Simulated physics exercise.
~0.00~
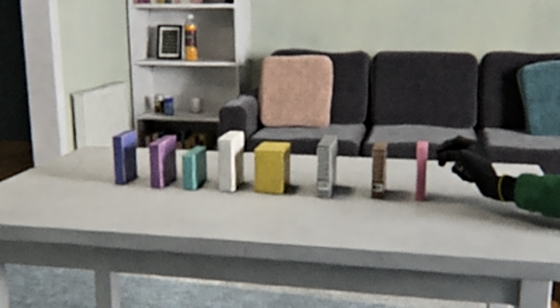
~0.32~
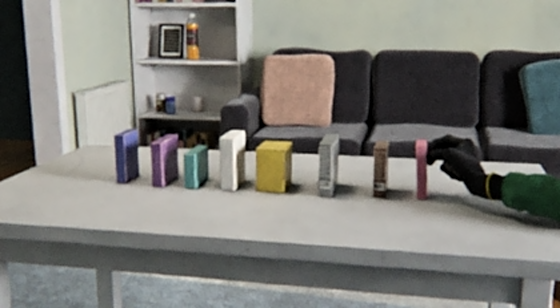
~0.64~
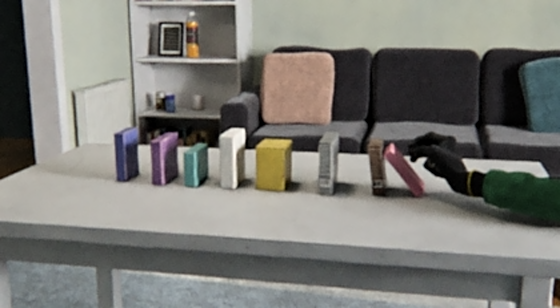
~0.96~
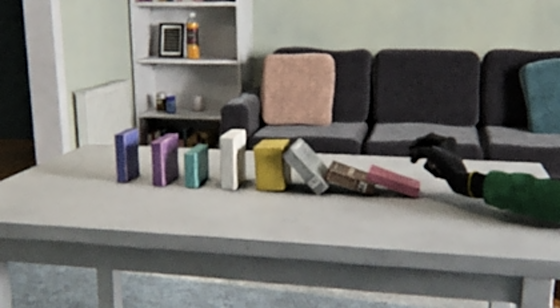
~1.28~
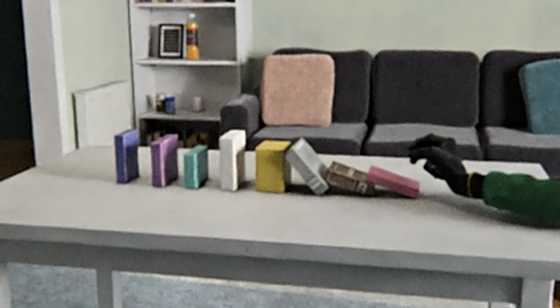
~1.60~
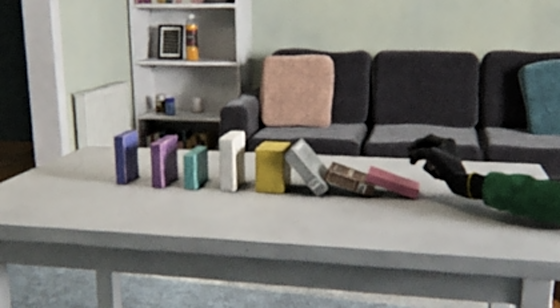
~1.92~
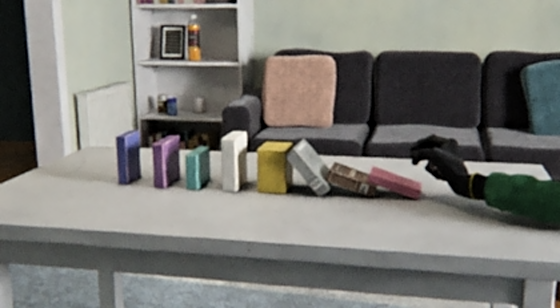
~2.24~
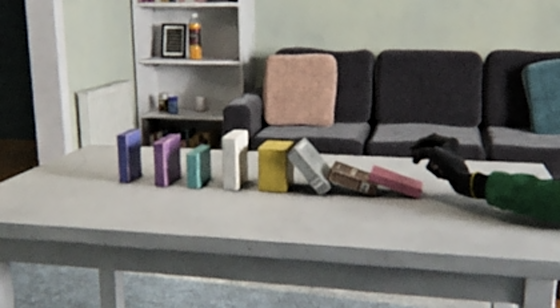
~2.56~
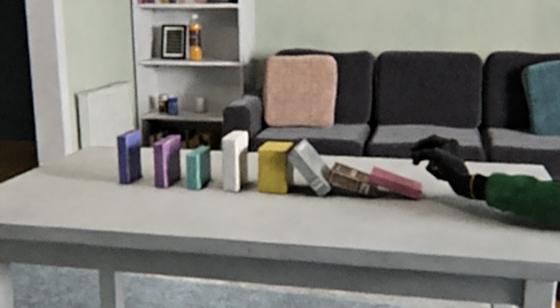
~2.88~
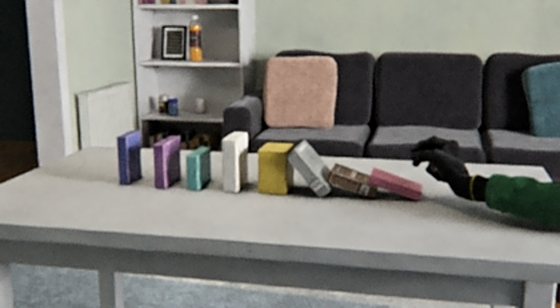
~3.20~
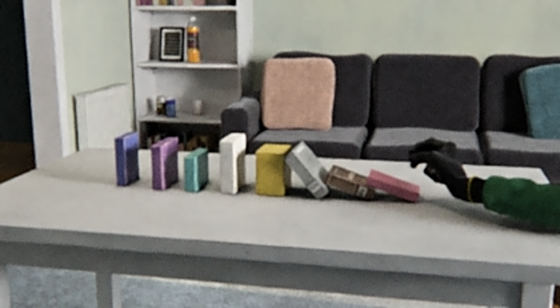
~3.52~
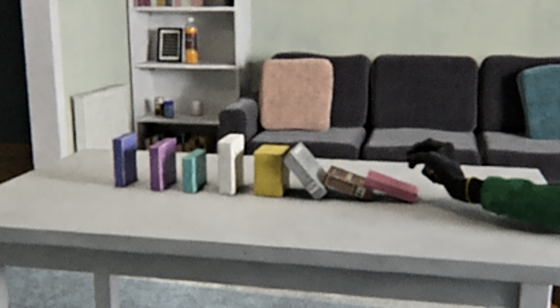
In this clip, a dark-gloved hand tips the pink board leftward on a table, toppling the brown packet and then the grey packet, which comes to rest leaning against a standing yellow block, while the white, turquoise, purple and blue pieces stay upright.
